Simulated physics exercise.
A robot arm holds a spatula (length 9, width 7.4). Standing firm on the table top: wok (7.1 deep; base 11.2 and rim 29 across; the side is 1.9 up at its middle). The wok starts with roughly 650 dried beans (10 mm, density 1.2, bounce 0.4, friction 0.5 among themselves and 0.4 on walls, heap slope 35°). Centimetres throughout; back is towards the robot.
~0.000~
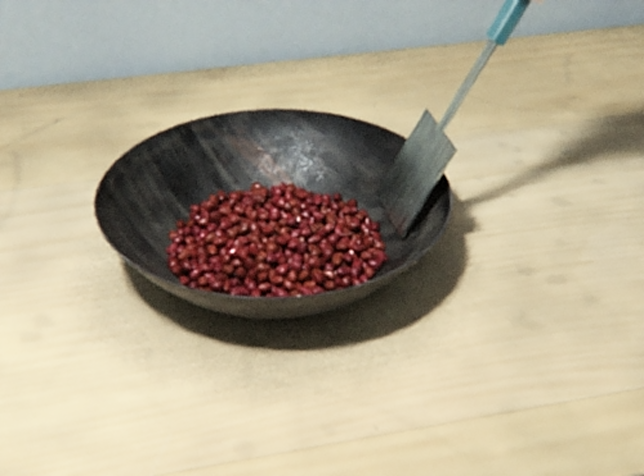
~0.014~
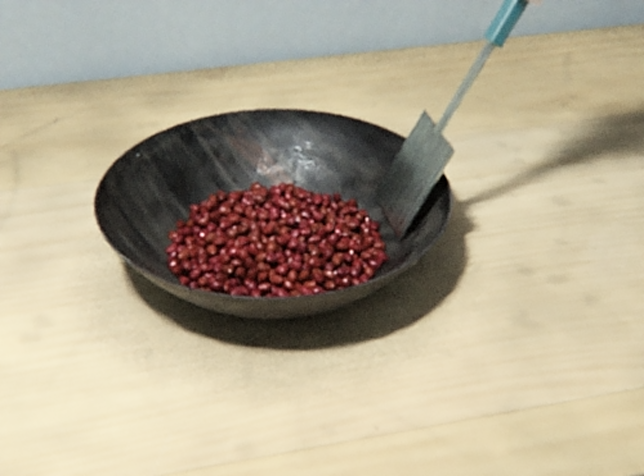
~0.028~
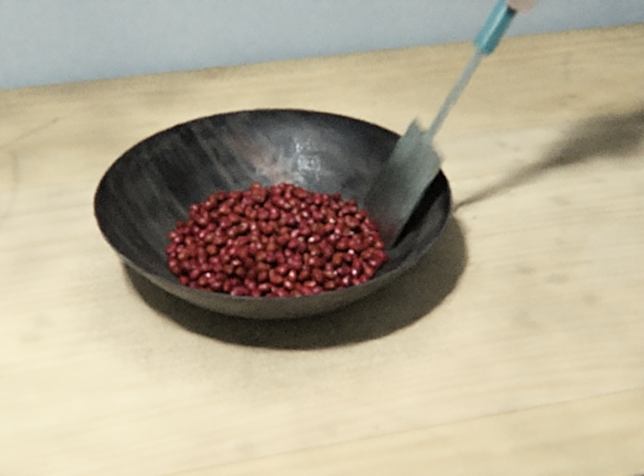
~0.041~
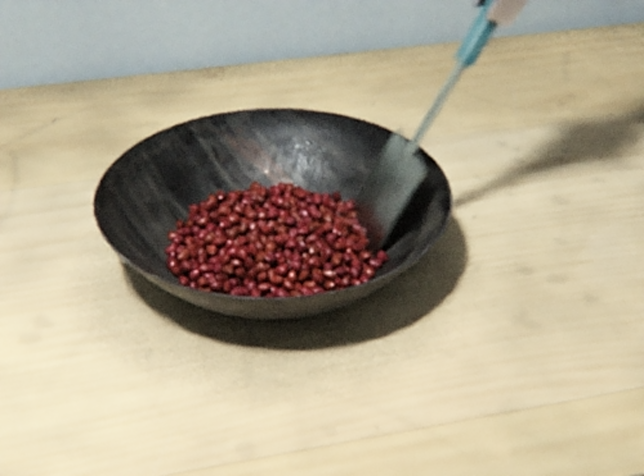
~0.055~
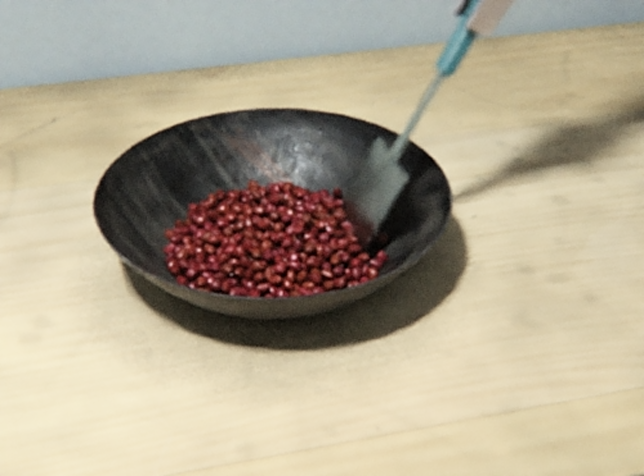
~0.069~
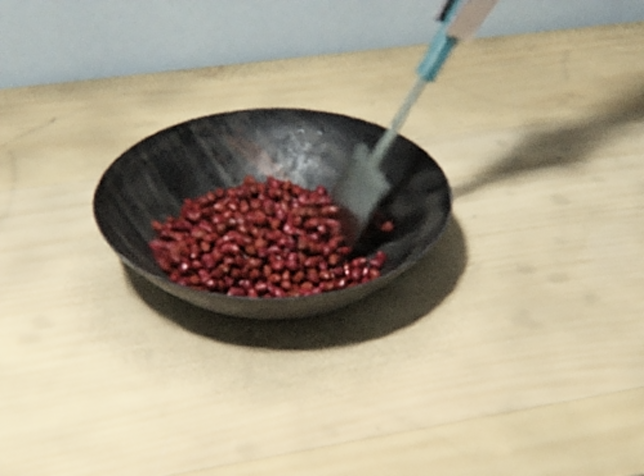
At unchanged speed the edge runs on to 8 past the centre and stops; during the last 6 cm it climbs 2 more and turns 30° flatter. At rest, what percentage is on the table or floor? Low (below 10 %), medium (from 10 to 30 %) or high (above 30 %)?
Answer: Medium; from 10 to 30 % of the dried beans finish on the table or floor.
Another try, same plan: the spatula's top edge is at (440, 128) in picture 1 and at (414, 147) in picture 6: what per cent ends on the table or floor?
About 0 per cent.
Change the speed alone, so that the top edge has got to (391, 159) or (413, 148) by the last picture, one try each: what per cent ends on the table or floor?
Some 5 and 0 per cent.
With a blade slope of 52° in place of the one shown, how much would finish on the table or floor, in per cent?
In that case some 10 per cent.
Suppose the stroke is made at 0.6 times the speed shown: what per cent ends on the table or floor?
Some 5 per cent.
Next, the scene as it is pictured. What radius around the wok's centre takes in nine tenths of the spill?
Some 30 cm.
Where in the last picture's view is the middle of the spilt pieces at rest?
Near (27, 305).
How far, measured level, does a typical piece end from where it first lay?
Roughly 6 cm.
After 0.10 s, sloping 62°, highest piece 7 above the table; 647 in the wok.
After 0.14 s, sloping 54°, highest piece 10 above the table; 647 in the wok.
After 0.35 s, sloping 32°, highest piece 12 above the table; 533 in the wok, 42 on the table or floor, 72 on the blade or in flight.
After 1.40 s, sloping 32°, highest piece 8 above the table; 532 in the wok, 115 on the table or floor.
At rest, 532 in the wok, 115 on the table or floor. That is 18 % on the table or floor.
